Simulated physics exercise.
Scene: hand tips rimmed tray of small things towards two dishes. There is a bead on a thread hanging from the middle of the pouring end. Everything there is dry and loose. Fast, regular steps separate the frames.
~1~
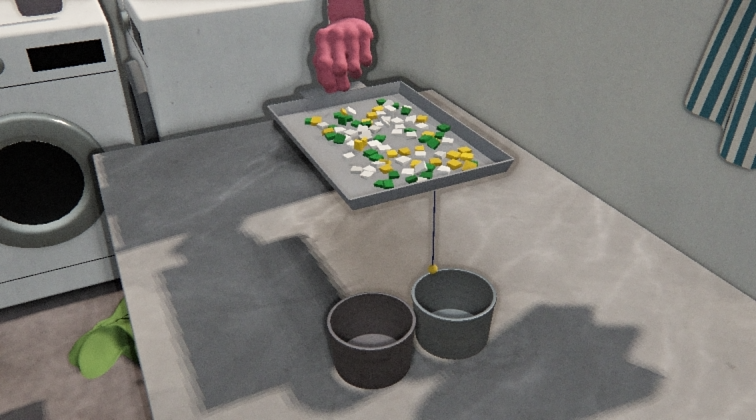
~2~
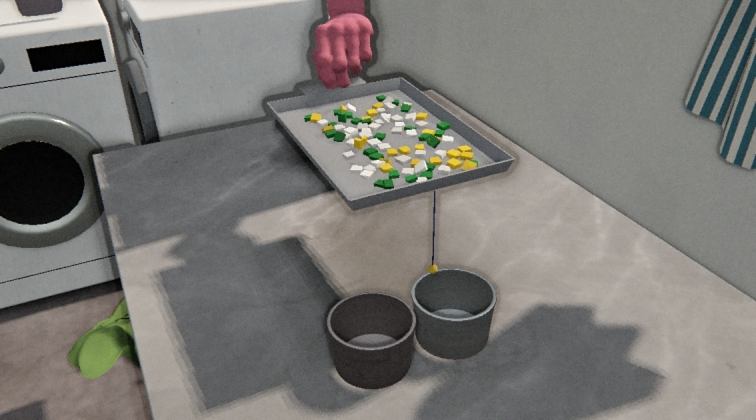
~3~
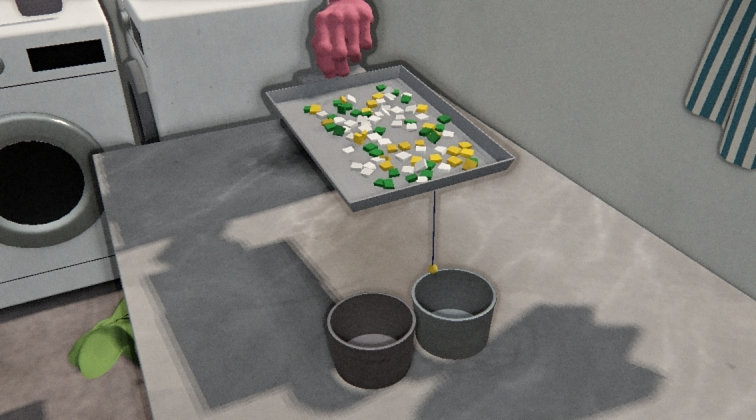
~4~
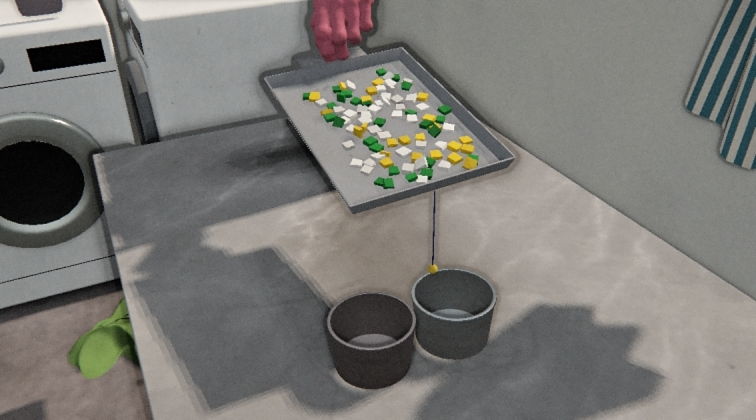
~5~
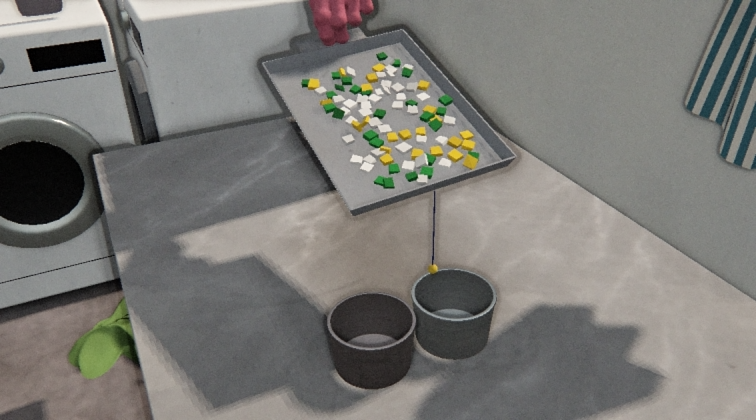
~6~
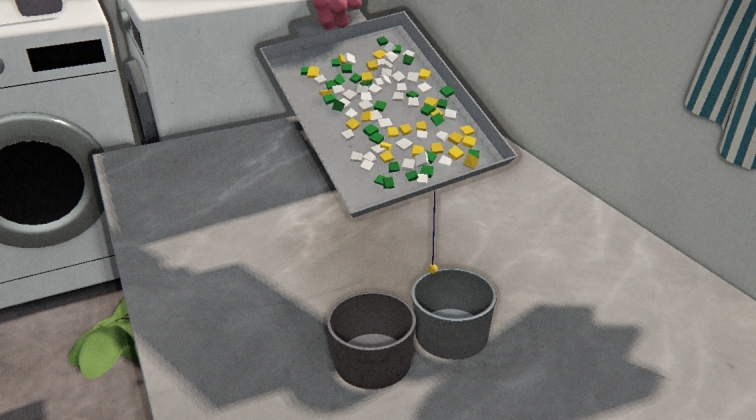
A pink hand raised the far end of a gray tray scattered with green, white and yellow tiles, steadily tilting it toward two dark dishes, its left front corner dipping slightly lower.
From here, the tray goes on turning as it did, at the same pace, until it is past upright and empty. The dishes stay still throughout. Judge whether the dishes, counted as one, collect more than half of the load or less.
The load mostly goes into the dishes.
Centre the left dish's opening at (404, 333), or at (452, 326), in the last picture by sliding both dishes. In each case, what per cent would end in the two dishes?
Close to 40 in a hundred, then close to 30 in a hundred.
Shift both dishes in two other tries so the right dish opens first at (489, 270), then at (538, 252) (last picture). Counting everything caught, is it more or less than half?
The pair would catch the lesser share the first time and the lesser share the second time.
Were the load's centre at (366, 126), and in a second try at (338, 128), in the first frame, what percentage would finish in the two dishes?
Estimates in order: 90 percent, 70 percent.
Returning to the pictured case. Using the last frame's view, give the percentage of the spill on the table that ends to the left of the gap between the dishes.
Roughly 30 in a hundred.
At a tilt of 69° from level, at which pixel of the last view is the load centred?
In the last view the centre sits at roughly (398, 187).
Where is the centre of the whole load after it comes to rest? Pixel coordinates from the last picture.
Resting centre, last picture - approx. (386, 352).
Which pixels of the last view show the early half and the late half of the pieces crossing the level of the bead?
The first part passes (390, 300); everything after passes (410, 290).
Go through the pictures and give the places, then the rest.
In the first frame, corners of the pouring end at (353, 196) and (507, 158), level; middle of the load at (380, 139), mosaic tiles; left dish at (390, 363); right dish at (474, 334); bead on its thread at (433, 269).
In the second frame, corners of the pouring end at (353, 196) and (507, 158), level; middle of the load at (380, 137).
In the third frame, corners of the pouring end at (353, 198) and (508, 157), tipped barely, lowest at the left corner; middle of the load at (380, 131).
In the fourth frame, corners of the pouring end at (353, 201) and (509, 156), tipped a little, lowest at the left corner; middle of the load at (380, 122).
In the fifth frame, corners of the pouring end at (353, 204) and (509, 155), tipped clearly, lowest at the left corner; middle of the load at (380, 114).
In the sixth frame, corners of the pouring end at (353, 207) and (510, 154), tipped clearly, lowest at the left corner; middle of the load at (380, 106); left dish at (390, 363); right dish at (474, 334).
Soon after the last picture, tray tipped steeply; most on the tray; a small part in the air.
A little later, tray tipped past a quarter turn; about half in the left dish; about a quarter in the right dish; a small part outside both; a small part in the air.
Later still, tray tipped past a quarter turn; about two thirds in the left dish; about a quarter in the right dish; about a quarter outside both.
At rest, tray tipped past a quarter turn; about two thirds in the left dish; about a quarter in the right dish; about a quarter outside both.
